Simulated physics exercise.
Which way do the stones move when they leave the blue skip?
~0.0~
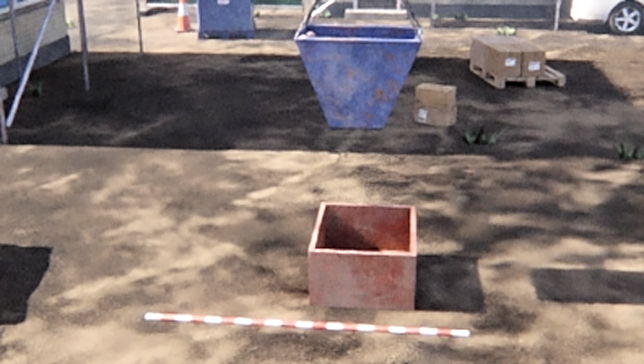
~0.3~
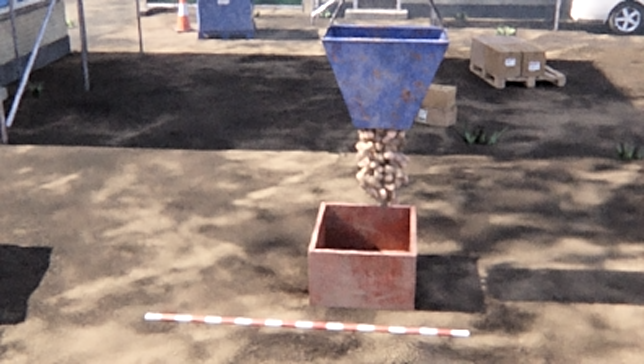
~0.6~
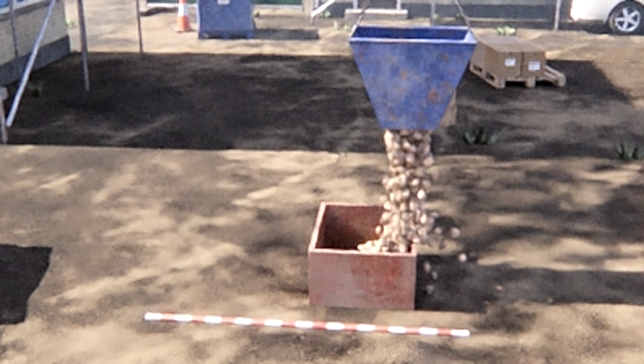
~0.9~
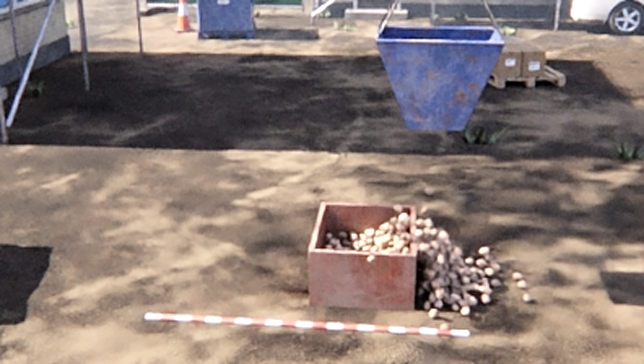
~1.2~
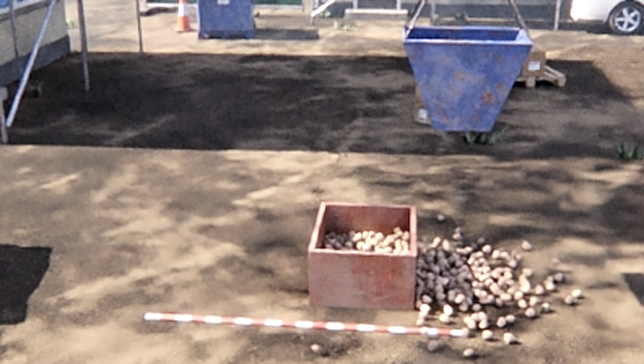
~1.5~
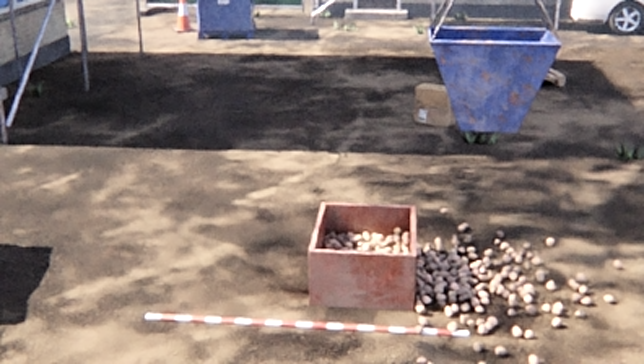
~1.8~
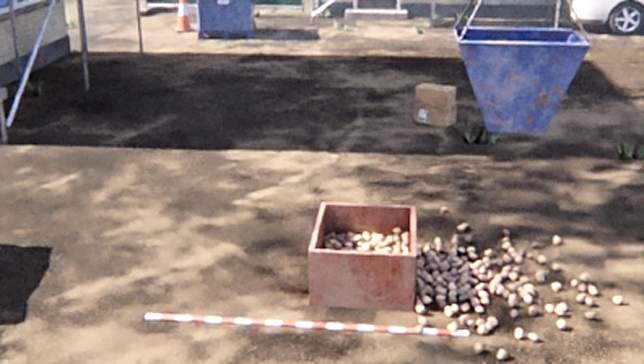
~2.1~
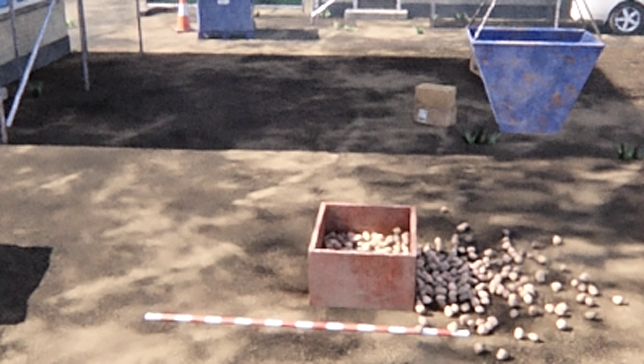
They move down, pouring out of the bottom of the skip toward the bin and the ground beside it.
